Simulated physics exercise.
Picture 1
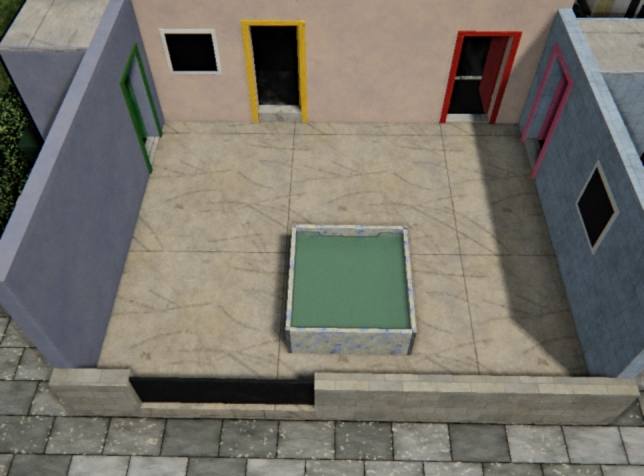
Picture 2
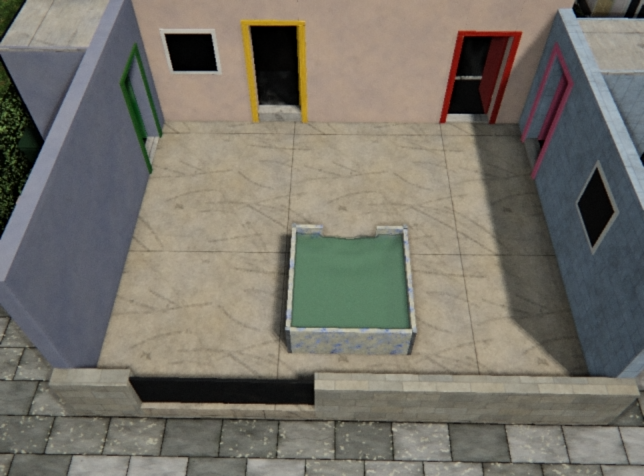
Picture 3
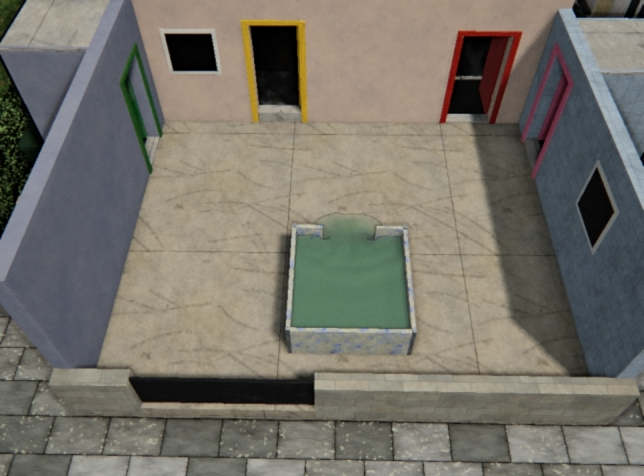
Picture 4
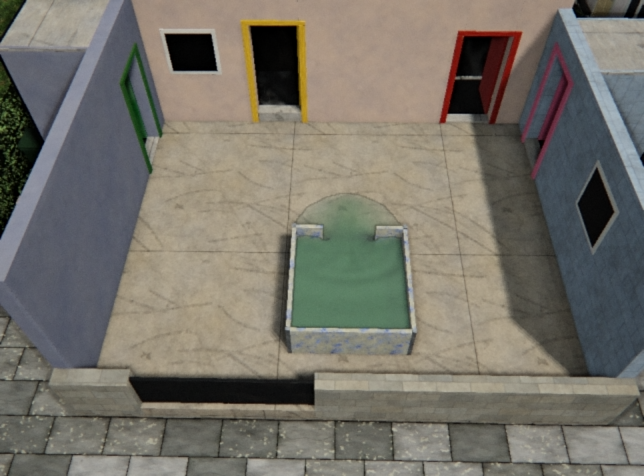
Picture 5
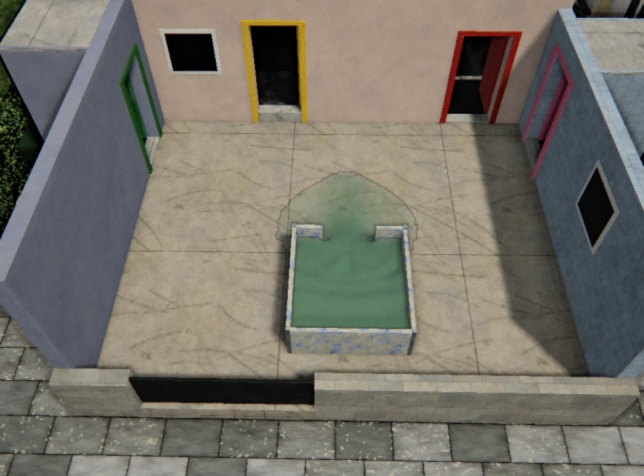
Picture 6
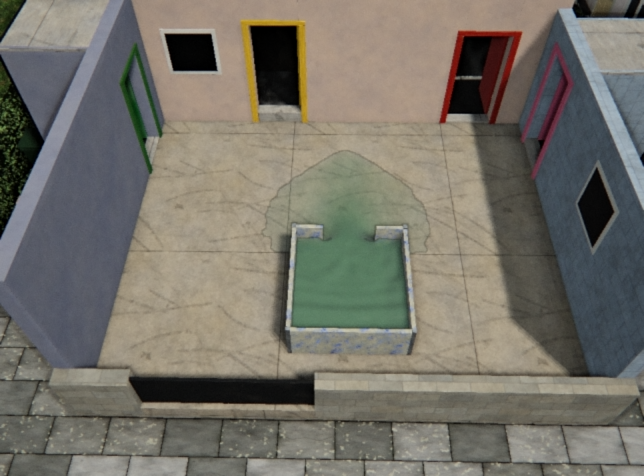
Green water in a square tank sat still in a walled courtyard, then poured through a gap that opened in the tank's far side and spread across the paving toward the back wall.
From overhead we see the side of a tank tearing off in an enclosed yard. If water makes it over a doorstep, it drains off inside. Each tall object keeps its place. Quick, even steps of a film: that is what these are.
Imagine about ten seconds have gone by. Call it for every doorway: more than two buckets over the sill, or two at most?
My call: The yellow door two at most; the green door more than two; the pink door two at most; the red door more than two.
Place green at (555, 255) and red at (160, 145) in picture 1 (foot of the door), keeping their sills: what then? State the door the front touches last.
It's the green-painted one.
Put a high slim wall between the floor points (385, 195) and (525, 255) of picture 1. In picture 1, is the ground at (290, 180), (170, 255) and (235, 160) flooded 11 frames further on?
Log, spots one to three: Swamped; spared; swamped.
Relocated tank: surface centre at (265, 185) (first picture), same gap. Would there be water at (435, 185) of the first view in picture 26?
Submerged.
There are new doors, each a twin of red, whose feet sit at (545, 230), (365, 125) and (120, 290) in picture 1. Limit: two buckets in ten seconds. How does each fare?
First door doesn't reach it, second door gets past it, third door doesn't reach it.
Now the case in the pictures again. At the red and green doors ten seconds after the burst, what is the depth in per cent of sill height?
Estimate, in order: 120 and 190 percent.
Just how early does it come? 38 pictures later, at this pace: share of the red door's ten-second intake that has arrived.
Share by then: 65 in a hundred.
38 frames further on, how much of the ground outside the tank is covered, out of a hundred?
Close to 65 %.
A moment on, water covers 25 % of the floor; the yellow door not reached, the green door not reached, the pink door not reached, the red door not reached.
Next, water covers 35 % of the floor; the yellow door wet at the sill, nothing in, the green door not reached, the pink door not reached, the red door wet at the sill, nothing in.
Then, water covers 40 % of the floor; the yellow door wet at the sill, nothing in, the green door under two buckets in, the pink door wet at the sill, nothing in, the red door under two buckets in.
Later, water covers 65 % of the floor; the yellow door wet at the sill, nothing in, the green door far over two buckets in, the pink door under two buckets in, the red door over two buckets in.
In the end, water covers 95 % of the floor; the yellow door wet at the sill, nothing in, the green door far over two buckets in, the pink door under two buckets in, the red door over two buckets in.
